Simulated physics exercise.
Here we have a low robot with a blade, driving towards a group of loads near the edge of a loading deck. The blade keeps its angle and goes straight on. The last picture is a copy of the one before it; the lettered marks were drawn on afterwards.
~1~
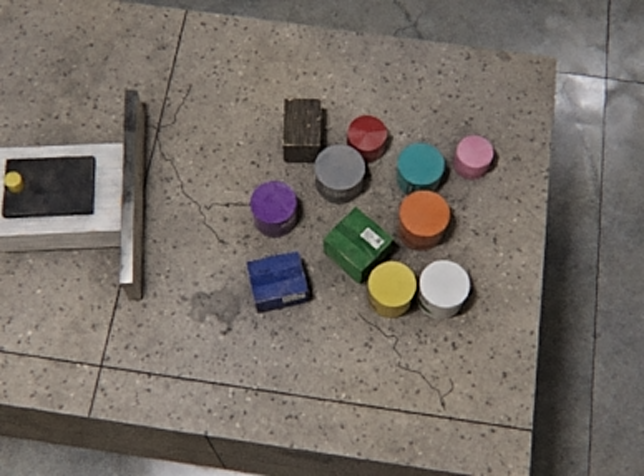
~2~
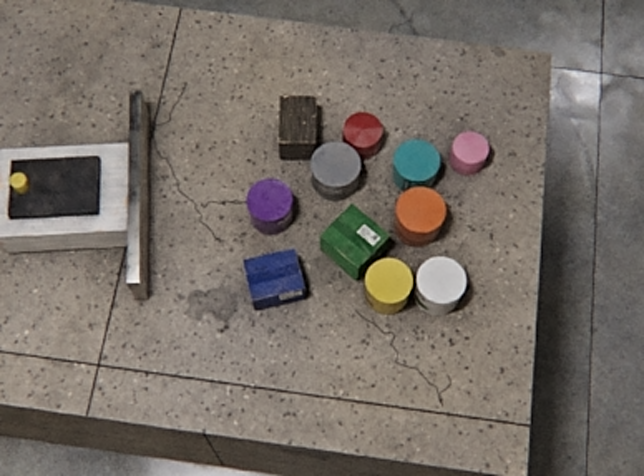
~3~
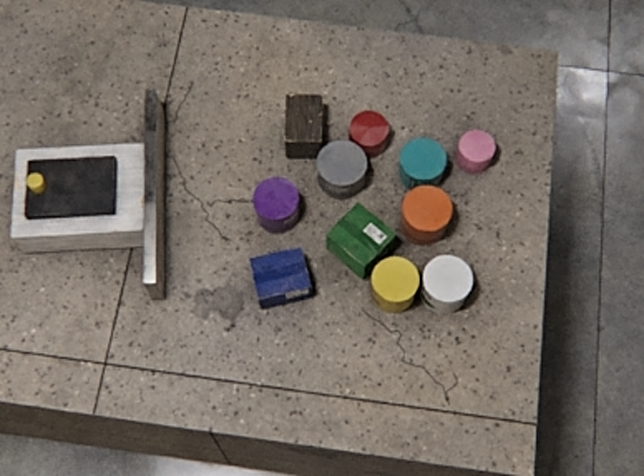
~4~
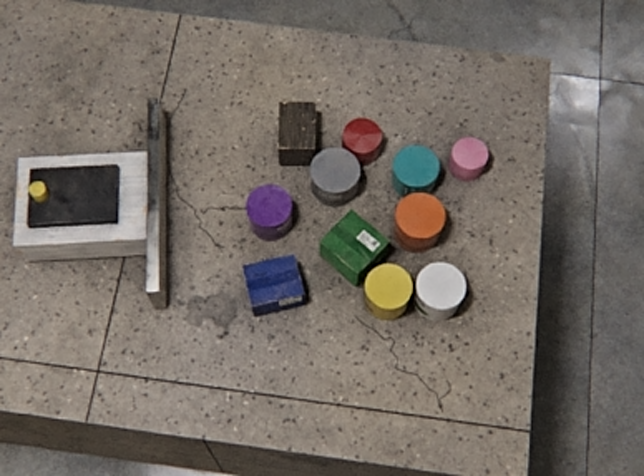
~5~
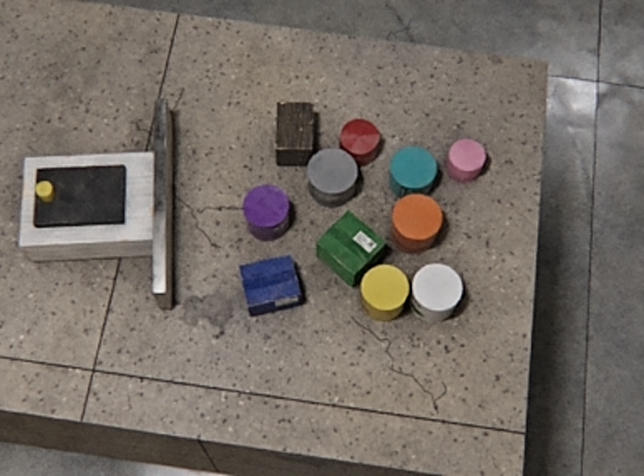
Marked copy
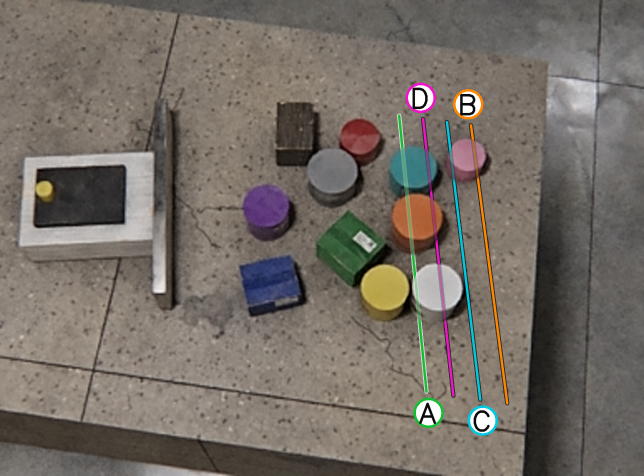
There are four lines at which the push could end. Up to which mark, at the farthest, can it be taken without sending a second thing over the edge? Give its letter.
At D, and not beyond.
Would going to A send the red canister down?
No.
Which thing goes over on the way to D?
It is the white pail.
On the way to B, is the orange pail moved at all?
By then, yes.
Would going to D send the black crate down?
By then, no.
On the copy, A at (412, 246); B at (488, 257); C at (463, 253); D at (437, 250).
On D. First, robot (186, 208); blue parcel (297, 289); purple pail (290, 214).
Then, robot (287, 222); white pail (493, 292); yellow pail (446, 299).
Finally, robot (365, 233); white pail over the edge; yellow pail (524, 304); one fallen.
By contrast, A is within the limit but short; B drops five; C drops two.
